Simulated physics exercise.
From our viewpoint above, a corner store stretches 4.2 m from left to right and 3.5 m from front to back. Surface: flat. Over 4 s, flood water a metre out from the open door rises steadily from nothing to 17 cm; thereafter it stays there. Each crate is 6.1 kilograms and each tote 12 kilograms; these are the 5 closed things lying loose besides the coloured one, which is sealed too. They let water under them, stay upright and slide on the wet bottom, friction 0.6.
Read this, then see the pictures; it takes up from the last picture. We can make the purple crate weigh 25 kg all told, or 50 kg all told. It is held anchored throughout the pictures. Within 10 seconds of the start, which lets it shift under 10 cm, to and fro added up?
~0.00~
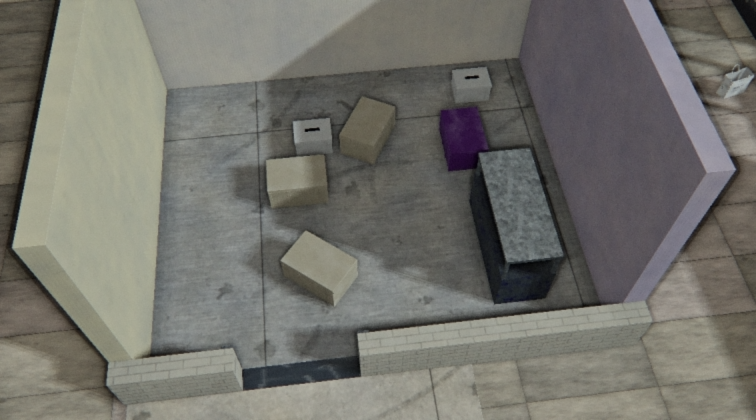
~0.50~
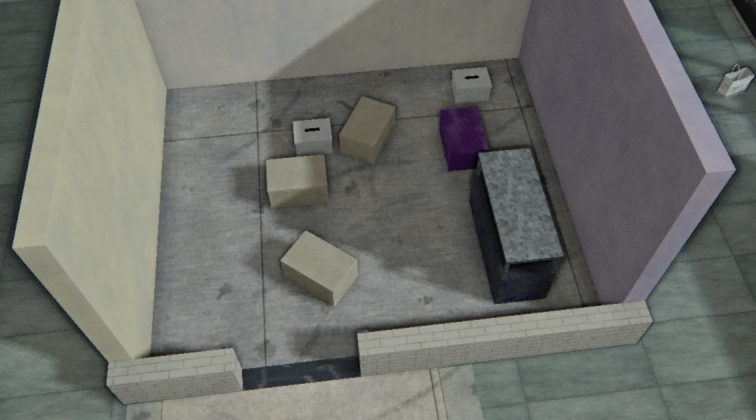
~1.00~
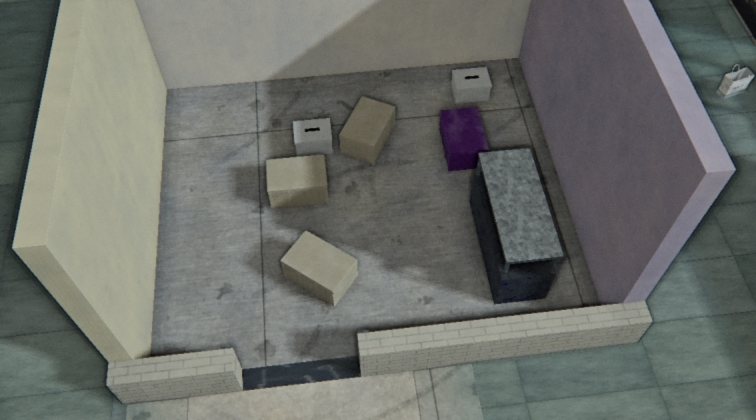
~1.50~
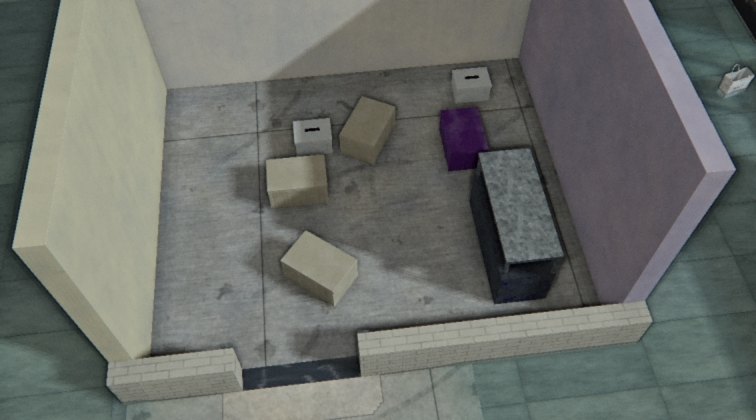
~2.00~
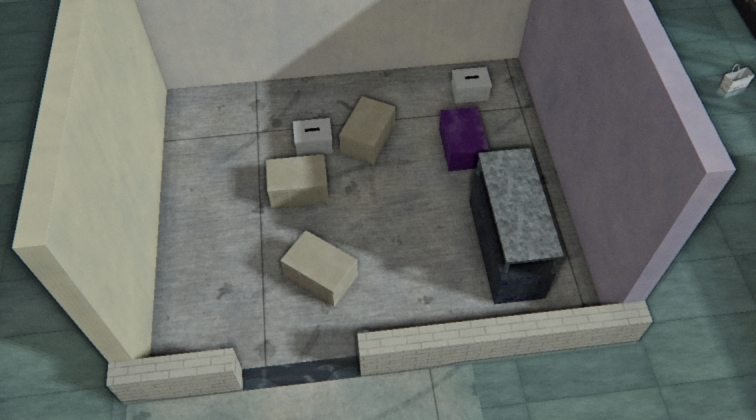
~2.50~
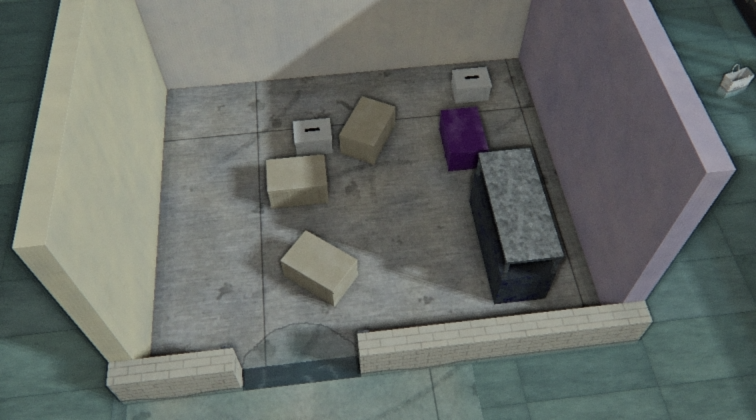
Result: Light ballast works.
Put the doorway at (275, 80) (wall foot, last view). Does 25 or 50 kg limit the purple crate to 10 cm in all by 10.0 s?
With that change, the small one suffices.
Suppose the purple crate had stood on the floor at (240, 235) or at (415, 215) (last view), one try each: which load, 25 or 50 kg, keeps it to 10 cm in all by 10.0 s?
In order, both loads succeed and both loads succeed.
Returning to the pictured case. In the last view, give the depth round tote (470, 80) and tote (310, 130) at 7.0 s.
Around 0 cm and 3 cm.
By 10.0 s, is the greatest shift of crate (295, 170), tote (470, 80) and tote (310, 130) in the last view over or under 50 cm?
First above the mark, second below the mark, third below the mark.
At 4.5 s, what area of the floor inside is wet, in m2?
I'd estimate close to 5.0 m2.
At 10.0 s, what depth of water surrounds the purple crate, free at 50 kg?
Depth: Approx. 5 cm.
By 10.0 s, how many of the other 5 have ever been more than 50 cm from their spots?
That comes to 3.
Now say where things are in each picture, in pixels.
The first frame shows the purple crate at (464, 129), on the bottom; water covers 0.0 m2; 0 of 6 have shifted.
The second frame shows the purple crate at (464, 129), on the bottom; water covers 0.0 m2; 0 of 6 have shifted.
The third frame shows the purple crate at (464, 129) rests on the ground; water covers 0.0 m2; 0 of 6 have shifted.
The fourth frame shows the purple crate at (464, 129) rests on the ground; water covers 0.0 m2; 0 of 6 have shifted.
The fifth frame shows the purple crate at (464, 129) rests on the ground; 0.0 m2 under water; 0 of 6 have shifted.
The sixth frame shows the purple crate at (464, 129) rests on the ground; 0.3 m2 under water; 0 of 6 have shifted.
After 3.5 s the purple crate would be 0 cm from its start with 25 kg and 0 cm from its start with 50 kg; 0 cm of water round it then.
After 4.5 s the purple crate would be 0 cm from its start with 25 kg and 0 cm from its start with 50 kg; 0 cm of water round it then.
After 7.0 s the purple crate would be 0 cm from its start with 25 kg and 0 cm from its start with 50 kg; 3 cm of water round it then.
After 10.0 s the purple crate would be 0 cm from its start with 25 kg and 0 cm from its start with 50 kg; 5 cm of water round it then.
